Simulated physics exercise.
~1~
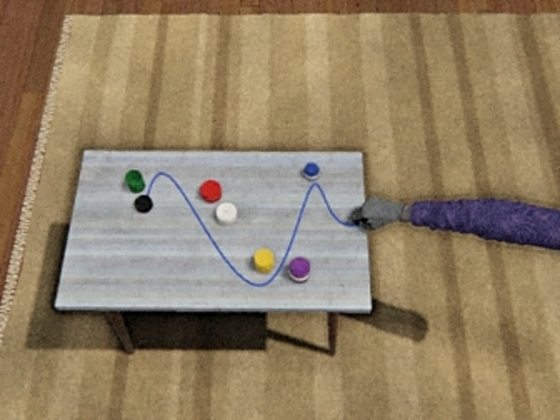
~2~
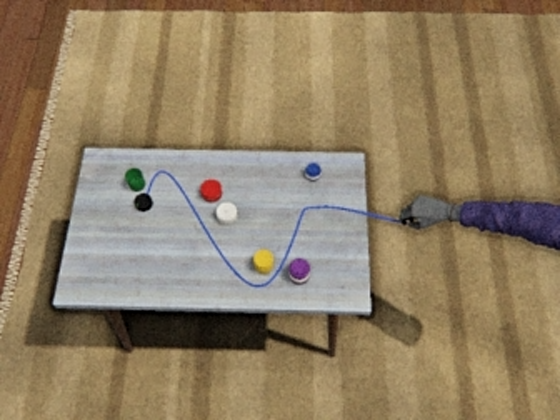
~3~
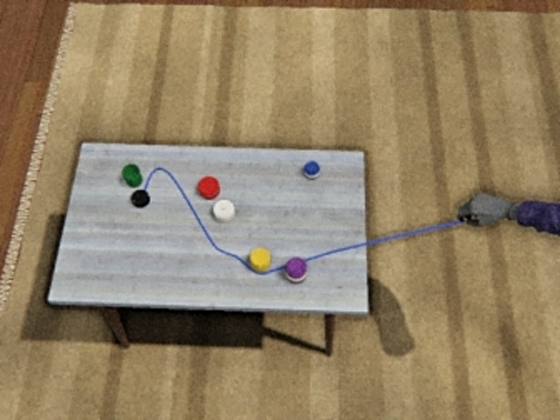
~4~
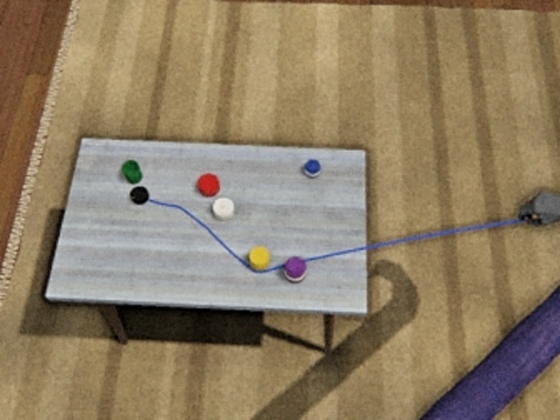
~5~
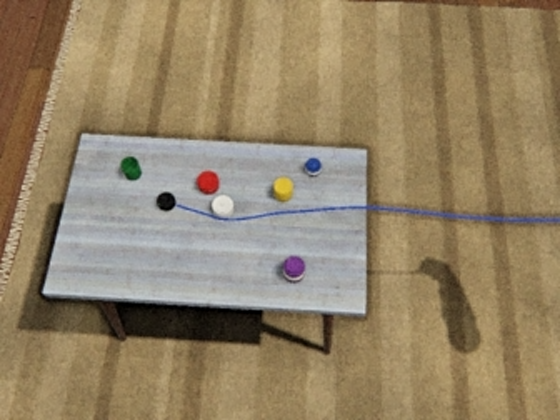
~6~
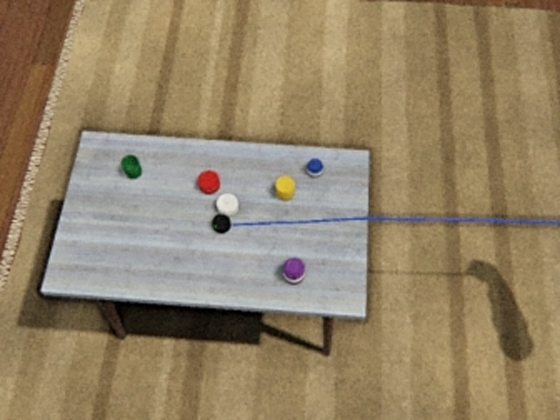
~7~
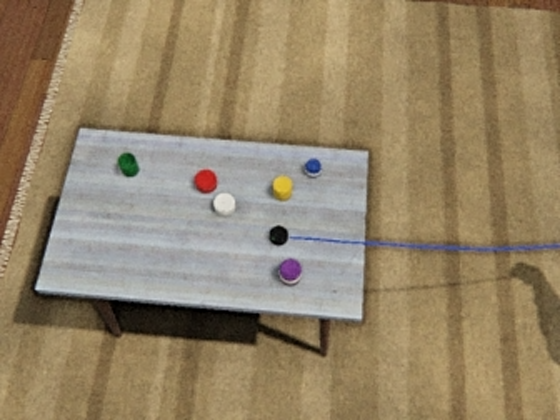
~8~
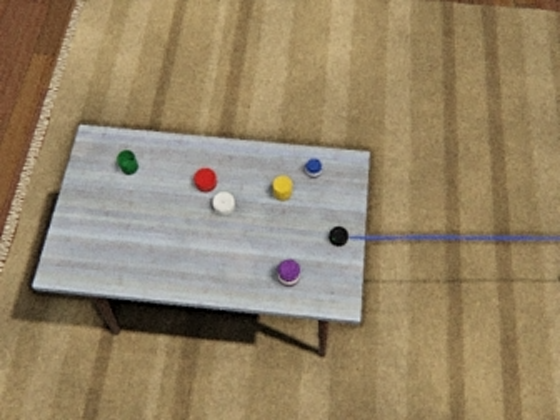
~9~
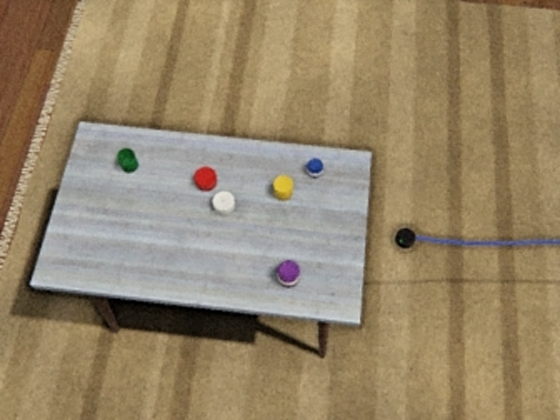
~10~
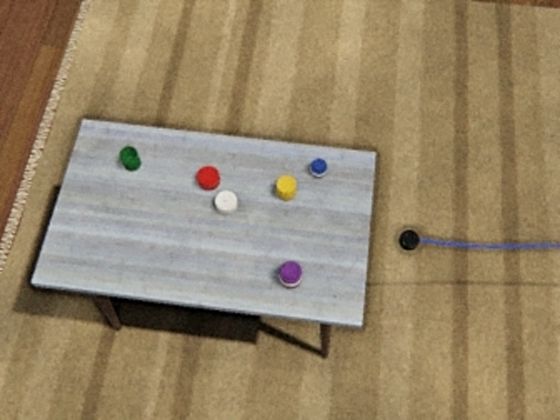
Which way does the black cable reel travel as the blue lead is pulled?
The black cable reel moves to the right, sliding across the desk and past its edge.
